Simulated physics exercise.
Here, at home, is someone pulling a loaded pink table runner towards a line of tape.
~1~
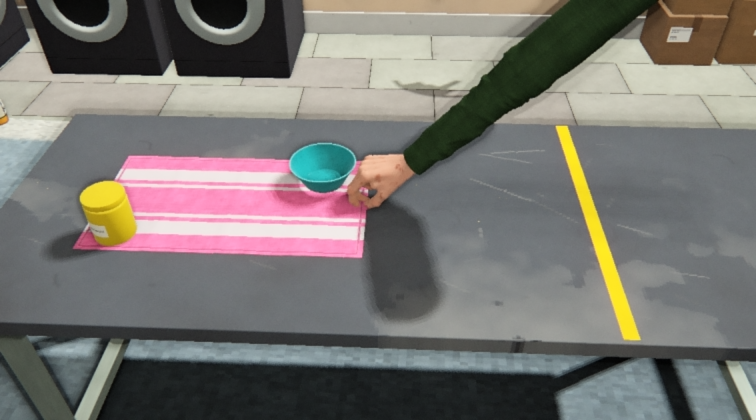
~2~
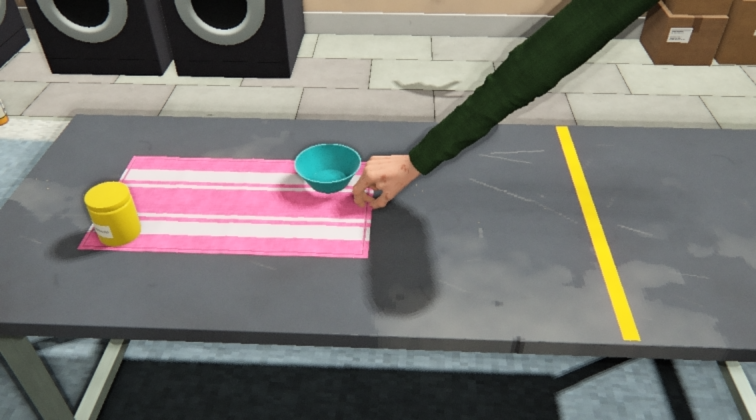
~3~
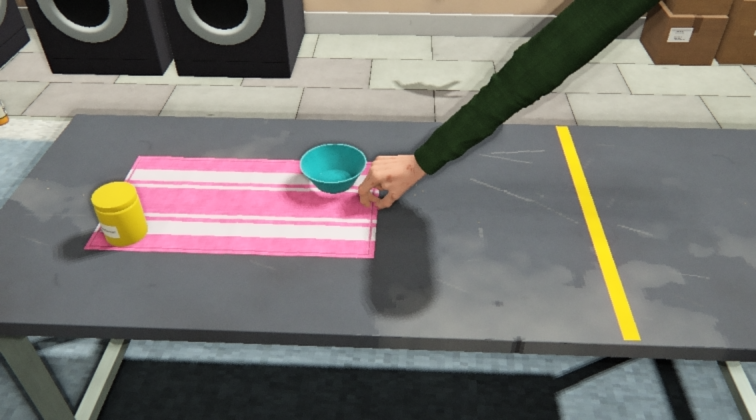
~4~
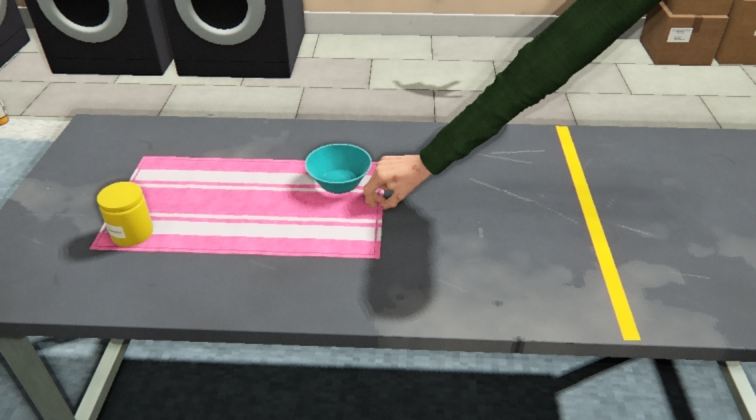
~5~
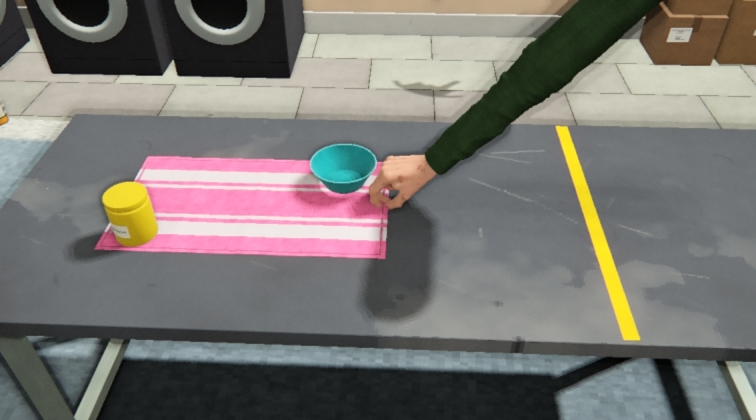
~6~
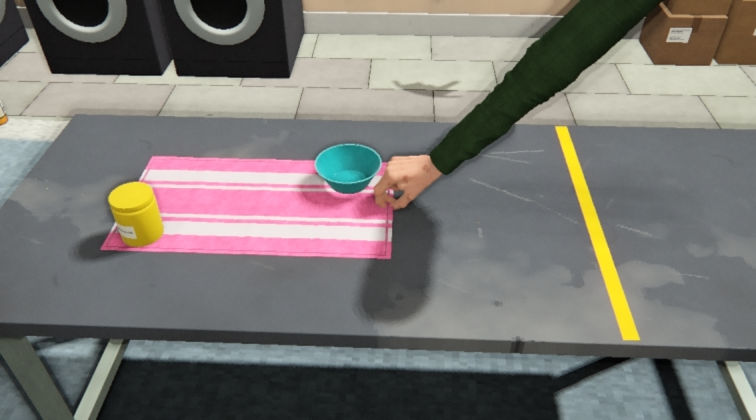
A hand slowly pulling a pink striped table runner a short way right, carrying a turquoise bowl and yellow jar along.
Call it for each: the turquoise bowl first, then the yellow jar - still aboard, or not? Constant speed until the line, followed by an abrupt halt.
My call: The turquoise bowl still aboard; the yellow jar still aboard.
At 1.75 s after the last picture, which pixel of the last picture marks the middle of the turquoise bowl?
It is near (531, 178) at that moment.
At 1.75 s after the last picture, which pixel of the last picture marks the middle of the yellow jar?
Near pixel (339, 220).
Then, 1.75 s later than the last view, hem at the tape; turquoise bowl on the cloth near (532, 178); yellow jar on the cloth near (339, 220).
Then, 1.86 s later than the last view, hem at the tape; turquoise bowl on the cloth near (536, 178); yellow jar on the cloth near (345, 220).
Finally, hem at the tape; turquoise bowl on the cloth near (536, 178); yellow jar on the cloth near (345, 220). The turquoise bowl stays on the cloth and the yellow jar remains aboard.
